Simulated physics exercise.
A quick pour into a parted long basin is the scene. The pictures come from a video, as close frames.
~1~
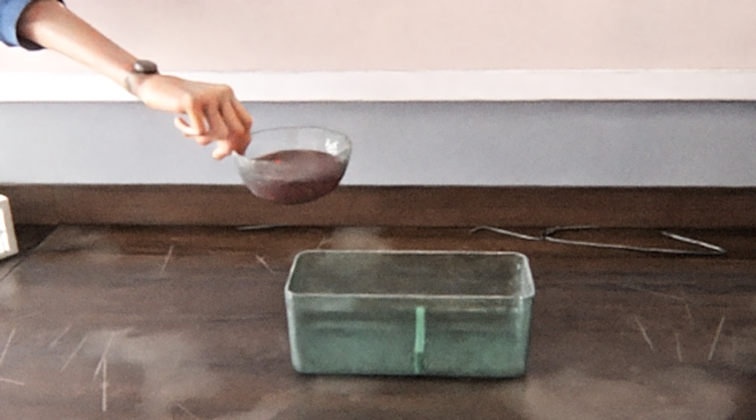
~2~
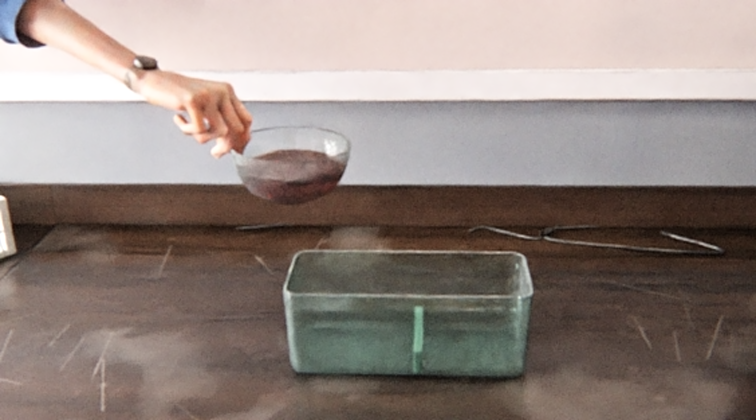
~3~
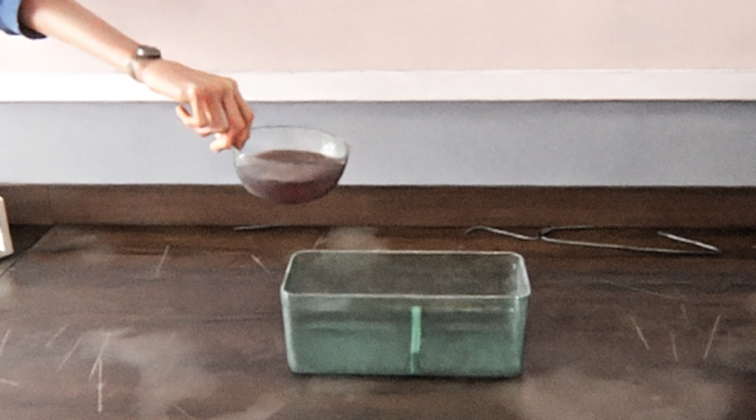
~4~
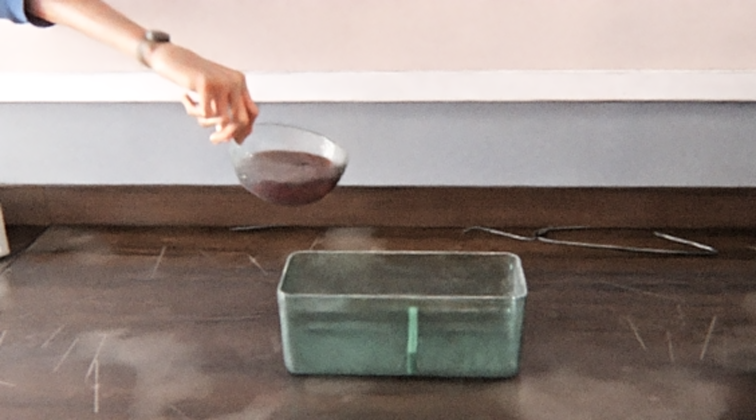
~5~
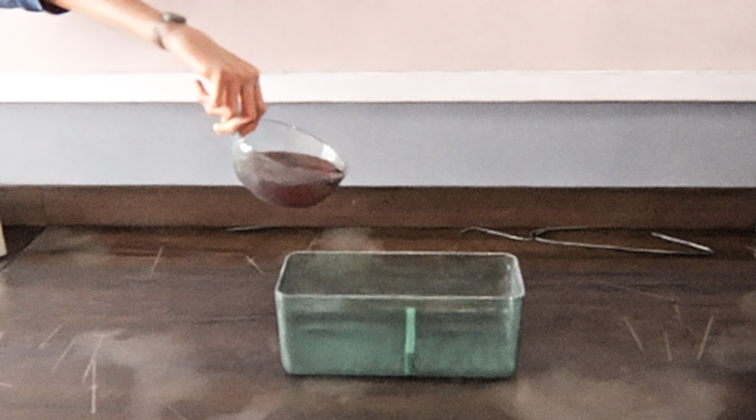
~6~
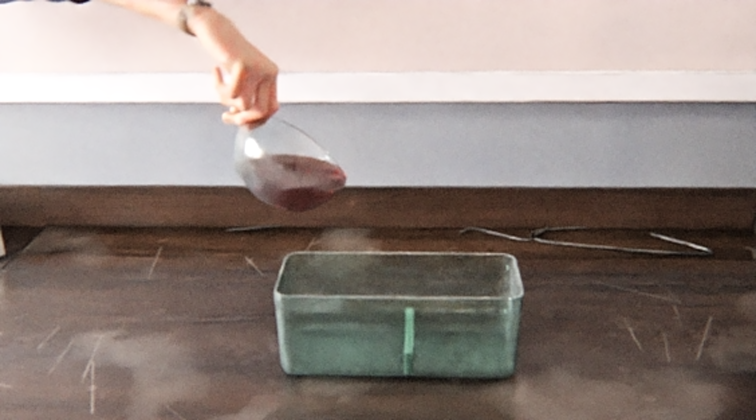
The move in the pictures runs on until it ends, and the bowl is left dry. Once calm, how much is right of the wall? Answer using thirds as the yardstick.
Under a third of it.
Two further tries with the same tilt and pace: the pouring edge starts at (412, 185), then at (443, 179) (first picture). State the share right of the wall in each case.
One after the other: 70 %, 85 %.
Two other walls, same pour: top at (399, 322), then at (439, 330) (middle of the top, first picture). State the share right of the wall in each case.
In order, some 30 and 20 in a hundred.
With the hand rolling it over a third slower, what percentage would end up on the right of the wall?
About 5 per cent.
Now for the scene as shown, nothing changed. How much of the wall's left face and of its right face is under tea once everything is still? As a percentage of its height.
I'd put the left at about 50 and the right at about 10.
A moment on, the bowl is tipped on its side and 19 per cent is still to pour, 29 is left of the wall and 0 right of it.
Next, the bowl is tipped on its side and 3 per cent is still to pour, 86 is left of the wall and 2 right of it.
Then the bowl is tipped on its side and 0 per cent is still to pour, 89 is left of the wall and 7 right of it.
Later the bowl is tipped on its side and 0 per cent is still to pour, 88 is left of the wall and 9 right of it.
In the end 88 per cent lies left of the wall, 9 right of it and 3 outside.
